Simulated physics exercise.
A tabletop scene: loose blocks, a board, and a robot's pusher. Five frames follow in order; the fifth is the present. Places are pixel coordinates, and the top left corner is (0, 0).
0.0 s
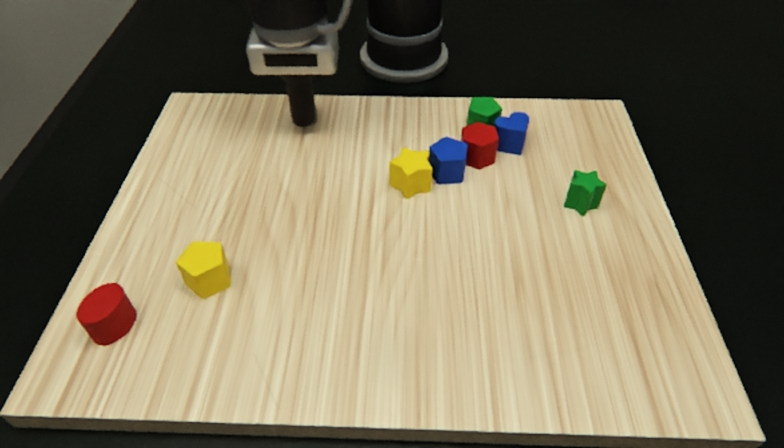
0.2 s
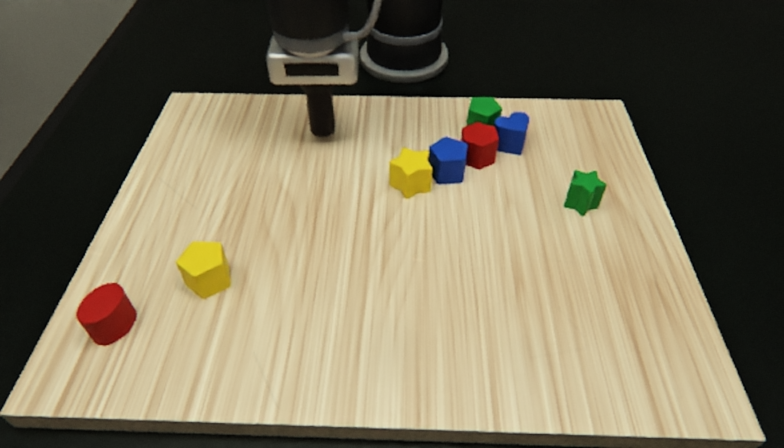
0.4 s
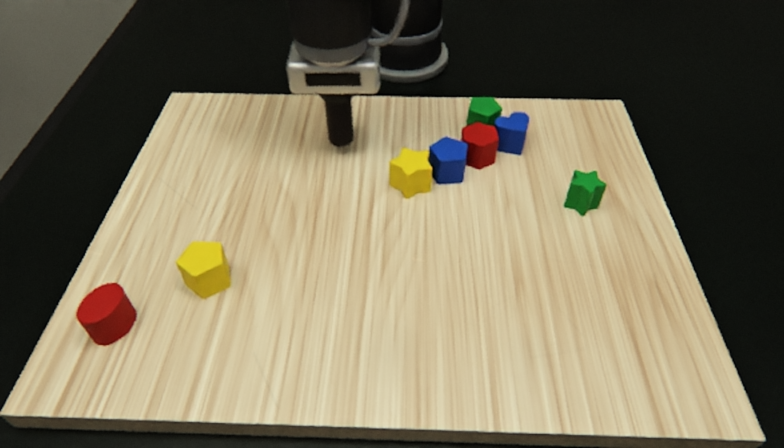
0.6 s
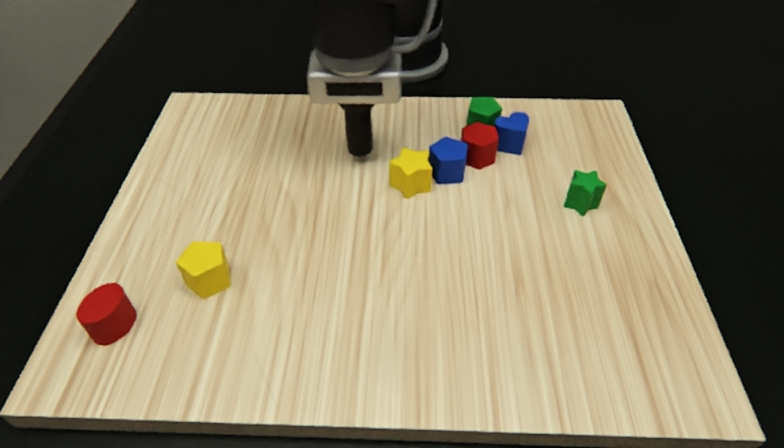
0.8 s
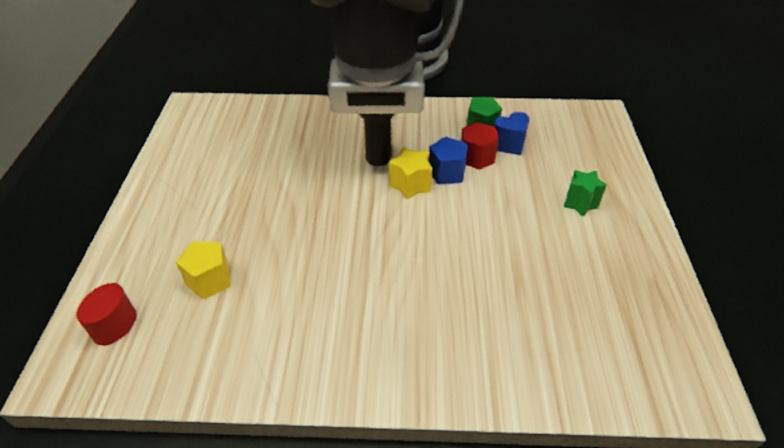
To begin with, a robot's dark pusher stands near the back edge of a wooden board, left of a cluster of colourful blocks. It moves steadily right and slightly toward the viewer, drawing close beside the yellow star, while all the blocks stay in place.
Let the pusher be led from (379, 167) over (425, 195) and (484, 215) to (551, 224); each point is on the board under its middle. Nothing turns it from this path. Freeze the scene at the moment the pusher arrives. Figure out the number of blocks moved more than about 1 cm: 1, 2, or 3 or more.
I count one.
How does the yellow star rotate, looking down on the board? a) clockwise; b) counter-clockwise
Choice a: Clockwise.
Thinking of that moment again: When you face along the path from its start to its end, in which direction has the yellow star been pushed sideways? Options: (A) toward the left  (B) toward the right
B.
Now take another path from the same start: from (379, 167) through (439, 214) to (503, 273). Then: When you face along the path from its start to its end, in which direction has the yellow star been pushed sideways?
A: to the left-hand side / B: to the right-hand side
A.
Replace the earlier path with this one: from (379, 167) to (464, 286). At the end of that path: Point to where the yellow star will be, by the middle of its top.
The middle of its top is at (433, 170).
The first path, step by step. One third of the way, pusher (426, 187); yellow star (453, 182); blue pentagonal block (455, 150), turned 20° anticlockwise.
Two thirds of the way, pusher (486, 207); yellow star (517, 204); blue pentagonal block (455, 150), turned 20° anticlockwise.
At the end, pusher (553, 216); yellow star (571, 223), turned 45° clockwise; blue pentagonal block (455, 150), turned 20° anticlockwise; green star still.
